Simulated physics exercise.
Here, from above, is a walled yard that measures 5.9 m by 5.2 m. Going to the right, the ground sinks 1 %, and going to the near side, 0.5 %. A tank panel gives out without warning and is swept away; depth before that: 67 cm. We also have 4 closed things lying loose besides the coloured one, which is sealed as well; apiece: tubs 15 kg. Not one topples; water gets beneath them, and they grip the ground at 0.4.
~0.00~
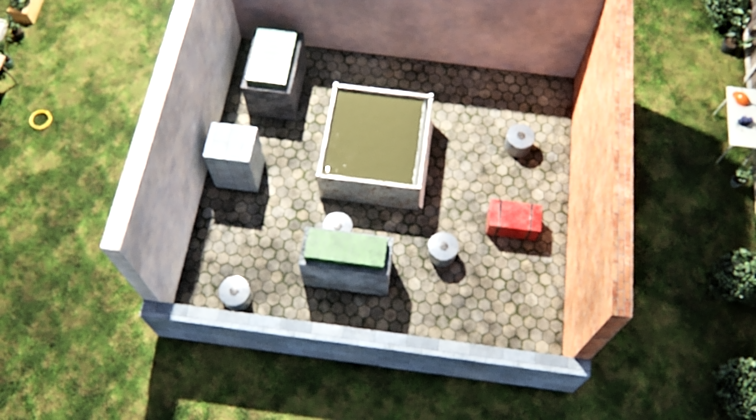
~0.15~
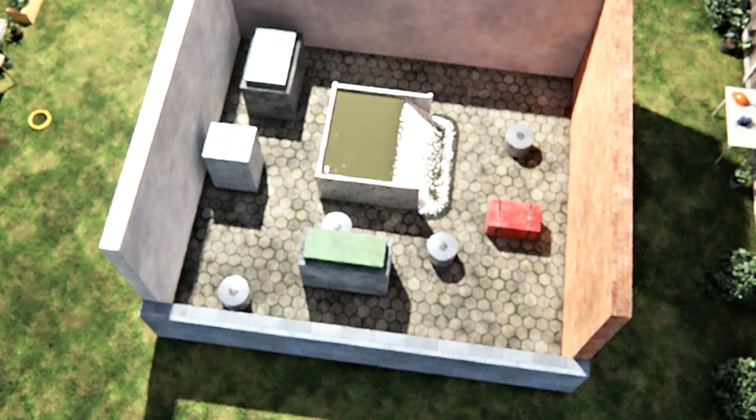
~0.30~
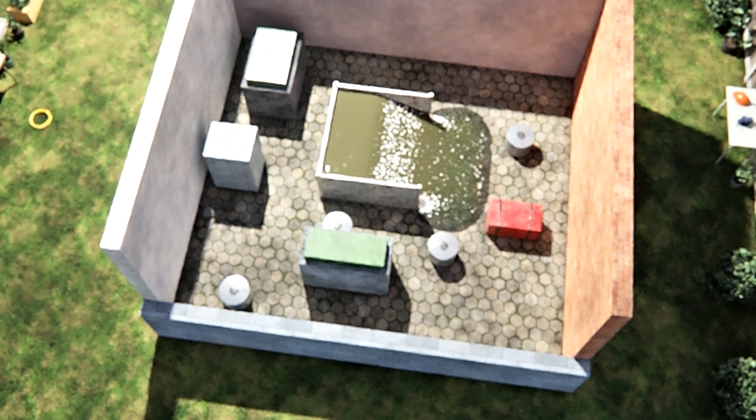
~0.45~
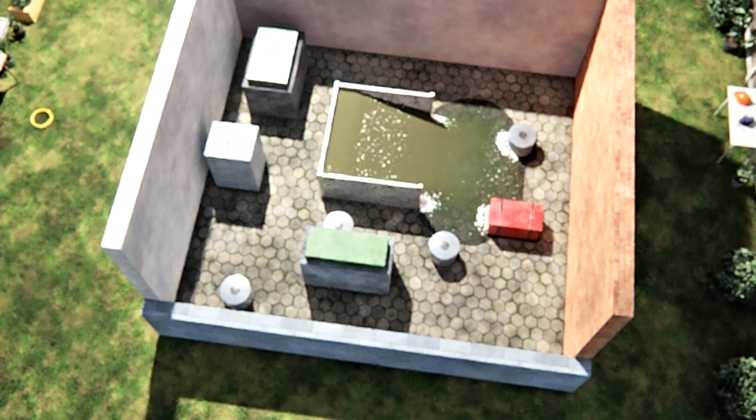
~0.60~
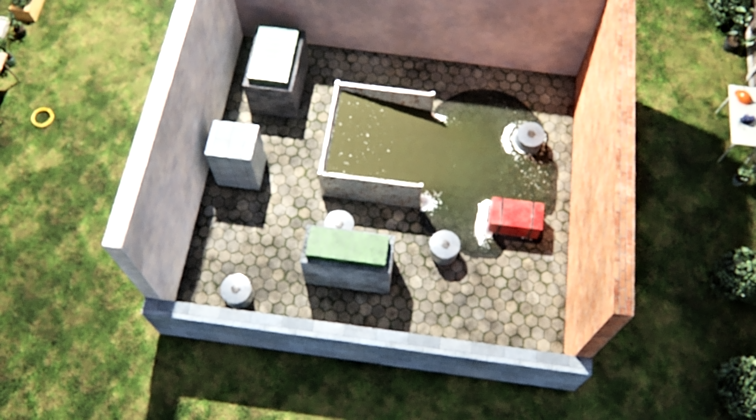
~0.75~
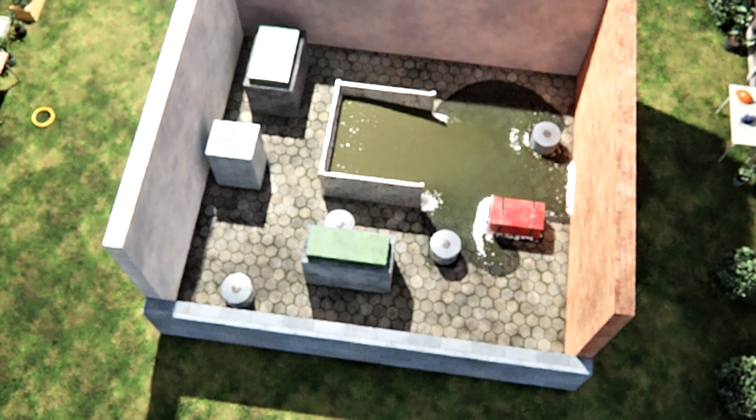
A walled yard held a tank of murky water until its right side gave way, and the water poured out across the paving, surrounding the red trunk and pushing a round grey container rightward.
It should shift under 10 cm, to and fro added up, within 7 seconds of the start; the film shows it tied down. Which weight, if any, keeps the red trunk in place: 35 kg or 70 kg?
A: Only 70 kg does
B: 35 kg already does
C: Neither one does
Answer: C.
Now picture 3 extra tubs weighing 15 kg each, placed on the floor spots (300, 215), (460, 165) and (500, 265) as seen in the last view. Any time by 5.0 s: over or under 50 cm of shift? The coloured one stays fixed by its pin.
Within it, beyond it, beyond it.
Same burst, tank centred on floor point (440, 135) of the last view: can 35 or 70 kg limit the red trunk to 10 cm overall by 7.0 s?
In that case both masses fall short.
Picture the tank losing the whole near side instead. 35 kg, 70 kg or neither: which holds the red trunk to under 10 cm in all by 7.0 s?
Result: Greater mass required.
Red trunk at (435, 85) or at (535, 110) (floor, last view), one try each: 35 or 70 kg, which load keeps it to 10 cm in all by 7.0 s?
First spot: Needs the heavier mass; second spot: No mass works.
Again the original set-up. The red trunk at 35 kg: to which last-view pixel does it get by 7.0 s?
About (419, 287).
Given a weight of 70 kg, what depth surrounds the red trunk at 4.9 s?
Something like 12 centimetres.
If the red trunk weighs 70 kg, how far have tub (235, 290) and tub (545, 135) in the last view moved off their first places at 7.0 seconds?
The first has moved 40 cm and the second 350 cm from the start.
After 1.4 s the red trunk would be 56 cm from its start with 35 kg and 27 cm from its start with 70 kg; 11 cm of water round it then.
After 3.1 s the red trunk would be 169 cm from its start with 35 kg and 115 cm from its start with 70 kg; 11 cm of water round it then.
After 4.9 s the red trunk would be 196 cm from its start with 35 kg and 115 cm from its start with 70 kg; 12 cm of water round it then.
After 7.0 s the red trunk would be 196 cm from its start with 35 kg and 115 cm from its start with 70 kg; 9 cm of water round it then.
